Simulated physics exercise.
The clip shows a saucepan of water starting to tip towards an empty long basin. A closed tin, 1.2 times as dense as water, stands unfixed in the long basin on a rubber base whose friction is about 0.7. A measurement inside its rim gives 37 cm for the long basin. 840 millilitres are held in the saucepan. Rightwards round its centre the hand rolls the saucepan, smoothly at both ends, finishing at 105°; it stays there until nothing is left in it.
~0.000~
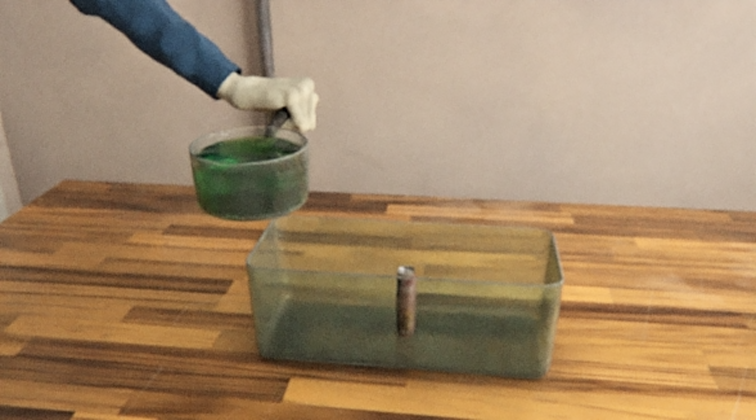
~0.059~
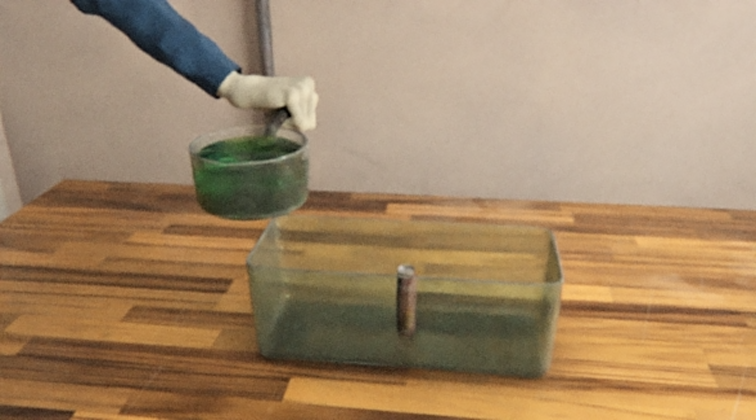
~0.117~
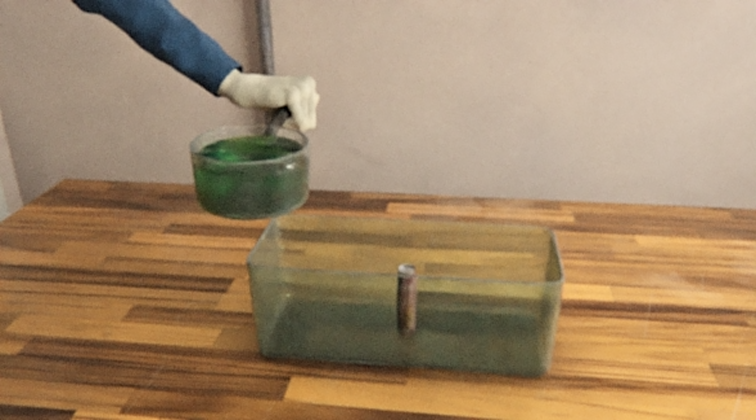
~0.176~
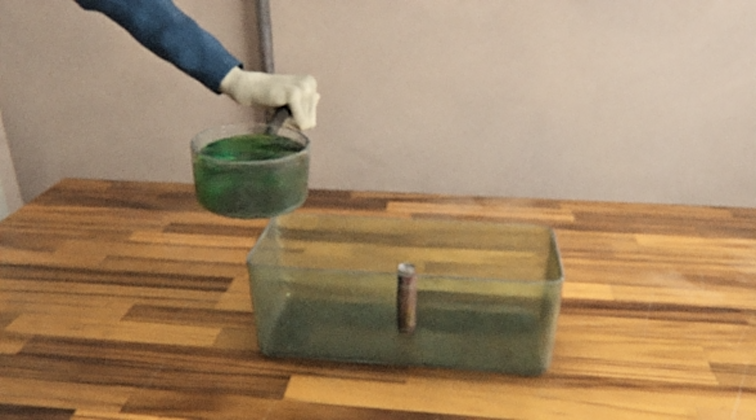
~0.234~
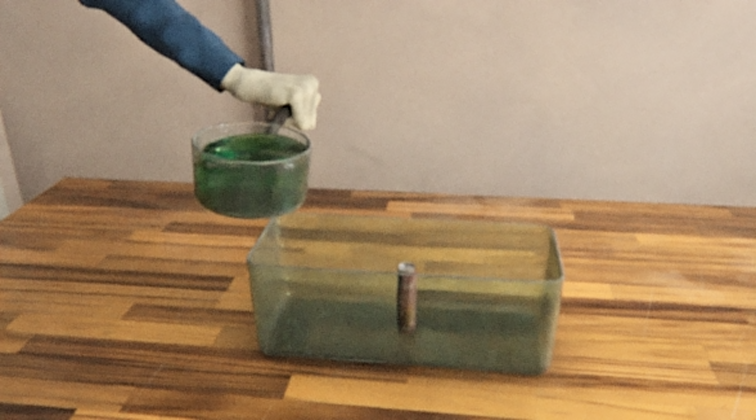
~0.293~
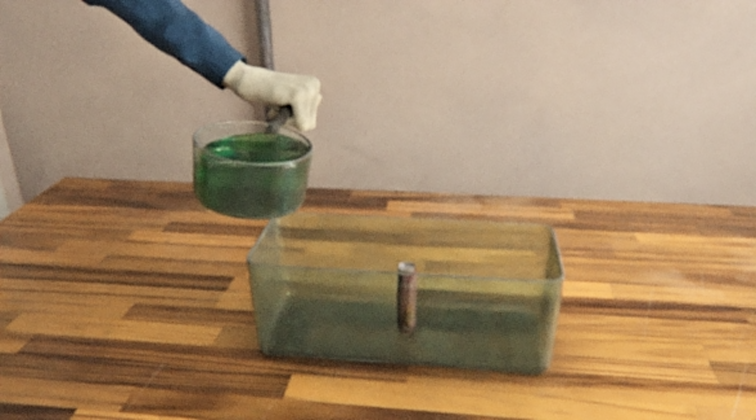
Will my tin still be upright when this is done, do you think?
It's still up.
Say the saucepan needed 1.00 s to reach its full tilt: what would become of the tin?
It stays steady, then.
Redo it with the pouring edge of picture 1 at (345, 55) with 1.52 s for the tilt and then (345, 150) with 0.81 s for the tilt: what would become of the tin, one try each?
Try 1: Still standing; try 2: Tipped over.
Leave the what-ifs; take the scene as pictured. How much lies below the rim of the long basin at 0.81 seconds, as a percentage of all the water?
20 %, roughly.
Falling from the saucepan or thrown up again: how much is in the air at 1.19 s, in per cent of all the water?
Some 5 % is up in the air.
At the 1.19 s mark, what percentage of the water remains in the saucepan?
12 in a hundred, give or take.
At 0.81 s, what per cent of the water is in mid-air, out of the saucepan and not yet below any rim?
About 22 per cent.
By 0.81 s the tilt is 58° and 59 per cent is still to pour; the tin stands where it began.
By 1.19 s the tilt is 93° and 11 per cent is still to pour; the tin stands where it began.
By 1.59 s the tilt is 105° and 0 per cent is still to pour; the tin stands where it began.
By 2.02 s the tilt is 105° and 0 per cent is still to pour; the tin stands where it began.
At rest the tin stands where it began.
